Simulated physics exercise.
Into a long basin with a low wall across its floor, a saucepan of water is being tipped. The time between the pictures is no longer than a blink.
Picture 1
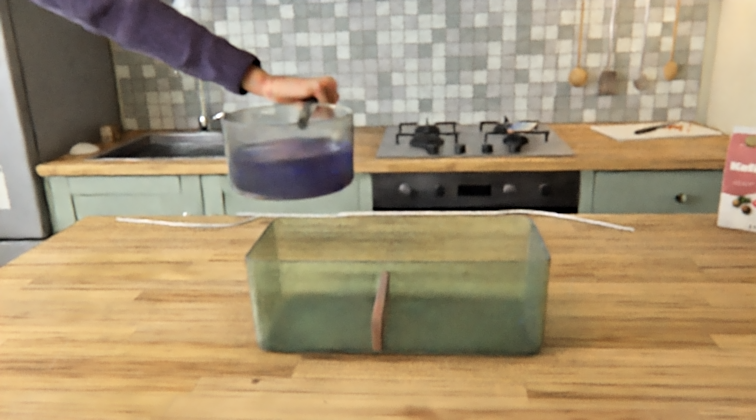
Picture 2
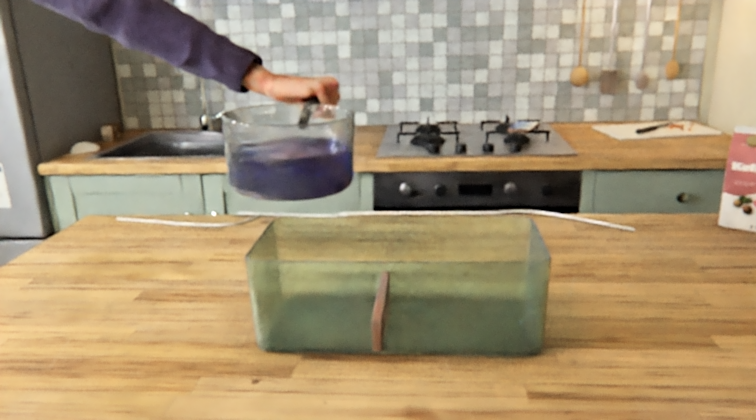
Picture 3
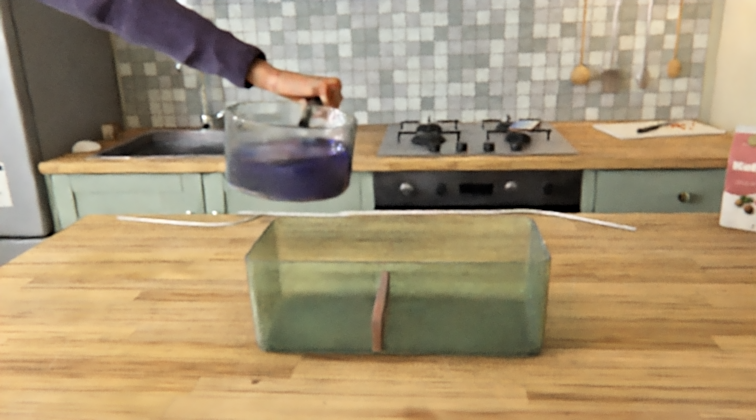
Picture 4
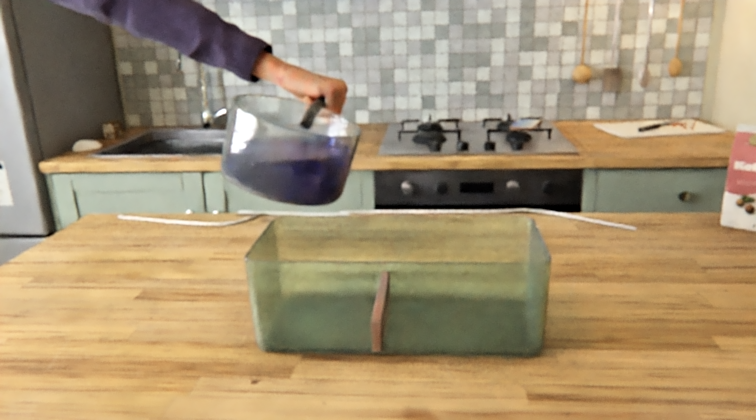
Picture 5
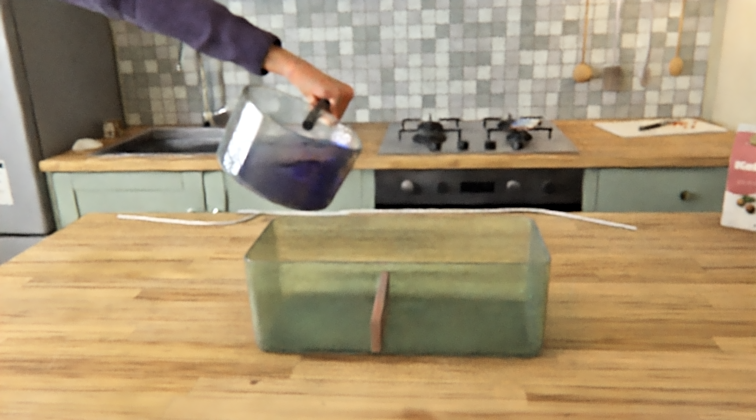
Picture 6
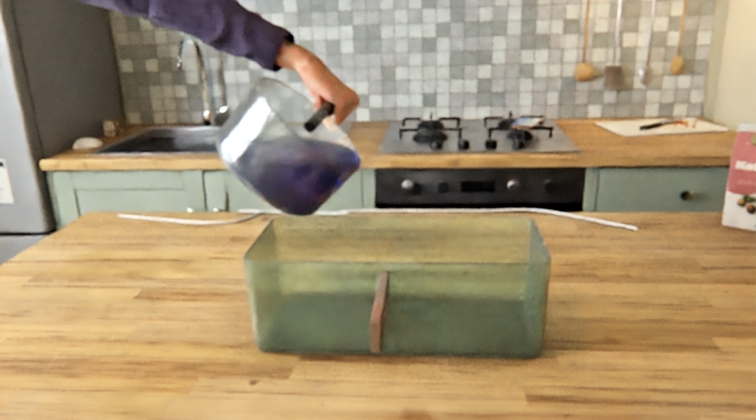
The footage shows a hand holding a clear saucepan of purple liquid above a long greenish glass basin with a low brown divider on a wooden counter, first nearly level, then tilting steadily down to the right.
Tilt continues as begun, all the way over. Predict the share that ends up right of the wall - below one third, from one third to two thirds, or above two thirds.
I reckon what ends right of the wall lands in the middle band of a third to two thirds.
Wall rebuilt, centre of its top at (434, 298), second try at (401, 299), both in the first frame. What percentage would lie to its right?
Around 20 per cent for the first, around 25 per cent for the second.
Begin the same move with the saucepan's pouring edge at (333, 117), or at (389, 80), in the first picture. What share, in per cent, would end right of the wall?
It would come to near 25 per cent, and then near 85 per cent.
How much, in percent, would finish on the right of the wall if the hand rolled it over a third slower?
60 per cent or thereabouts.
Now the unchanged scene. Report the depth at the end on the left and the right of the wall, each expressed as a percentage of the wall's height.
Once it settles, the left reaches around 40 and the right around 30.
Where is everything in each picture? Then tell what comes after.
It leans 0°; its right rim is at (352, 114); the water meets the walls at (233, 148) and (351, 146); the long basin's rim runs from (260, 238) to (540, 238); the wall's top is at (381, 295), in the first frame.
It leans 2°; its right rim is at (353, 117); the water meets the walls at (233, 148) and (351, 147), in the second frame.
It leans 8°; its right rim is at (356, 123); the water meets the walls at (232, 147) and (352, 148), in the third frame.
It leans 17°; its right rim is at (359, 135); the water meets the walls at (230, 146) and (353, 150), in the fourth frame.
It leans 30°; its right rim is at (361, 150); the water meets the walls at (225, 141) and (356, 152), in the fifth frame.
It leans 44°; its right rim is at (358, 167); the water meets the walls at (225, 132) and (360, 157), in the sixth frame.
A moment on, the saucepan is tipped right over and 28 per cent is still to pour, 13 is left of the wall and 29 right of it.
Next, the saucepan is tipped right over and 7 per cent is still to pour, 40 is left of the wall and 49 right of it.
Then the saucepan is tipped right over and 0 per cent is still to pour, 48 is left of the wall and 49 right of it.
Later the saucepan is tipped right over and 0 per cent is still to pour, 49 is left of the wall and 49 right of it.
At rest 49 per cent lies left of the wall, 49 right of it and 1 outside.
